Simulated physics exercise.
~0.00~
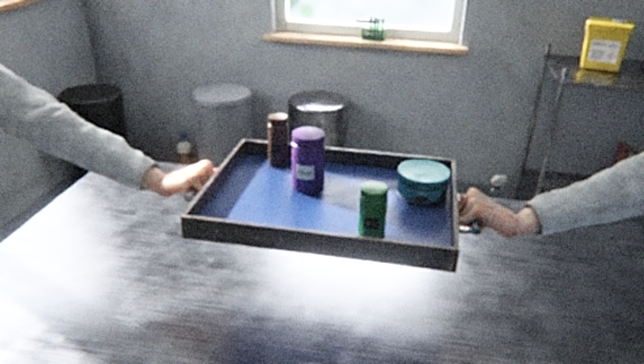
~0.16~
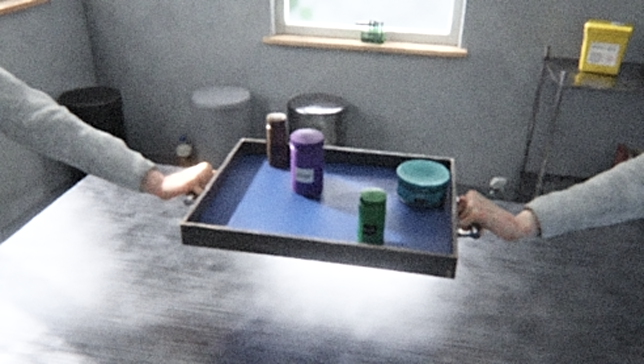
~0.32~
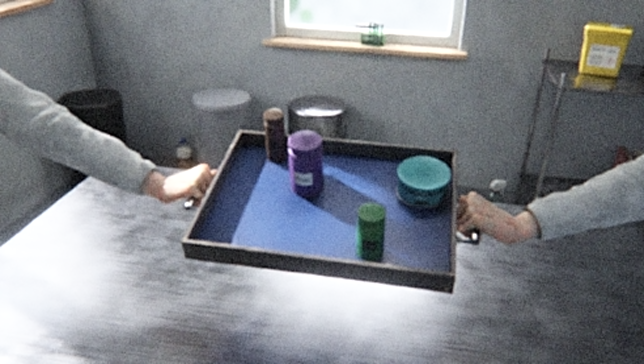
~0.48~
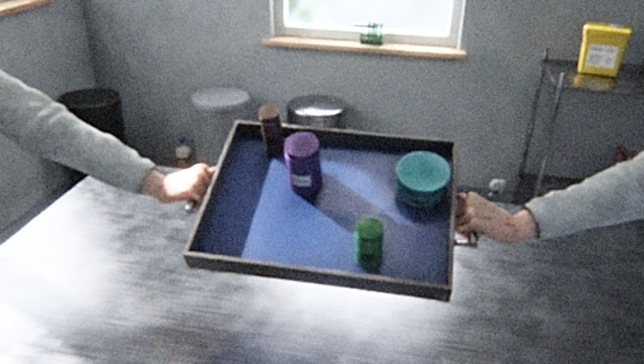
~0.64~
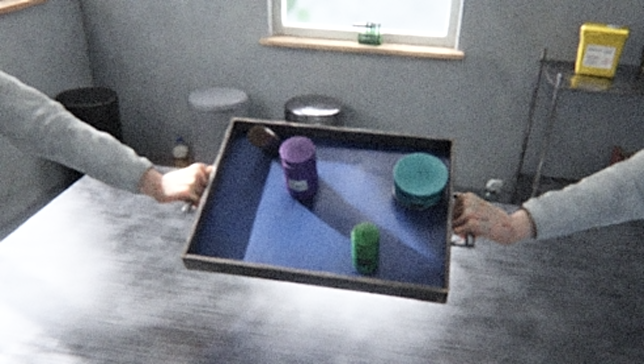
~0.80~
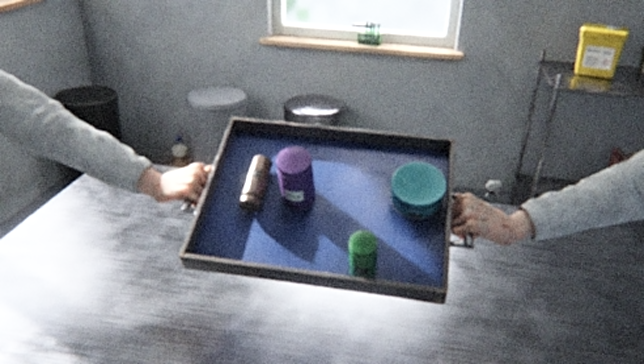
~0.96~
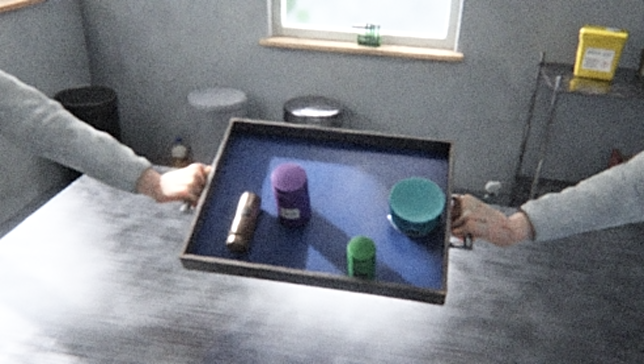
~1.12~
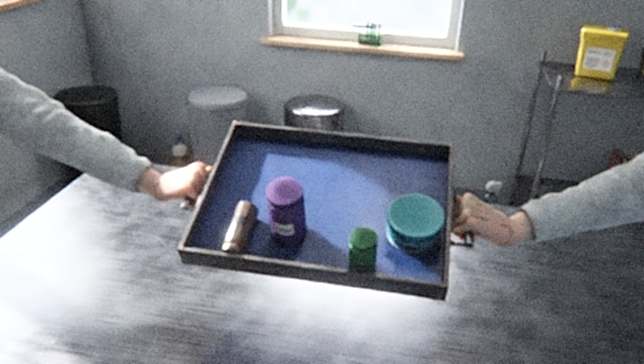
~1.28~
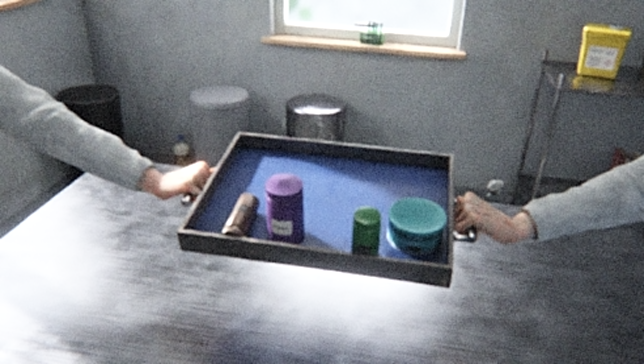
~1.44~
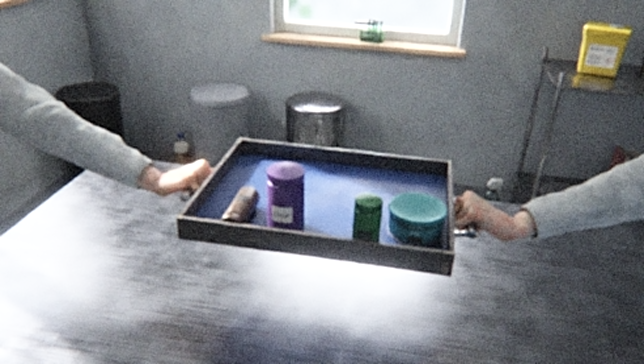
The footage shows two hands tilting a tray steeply toward the viewer, toppling a brown shaker, which slides to the near left as a purple jar and turquoise tub slide nearer. The tray levels with the shaker still lying on it and the jar, tub and green shaker upright.
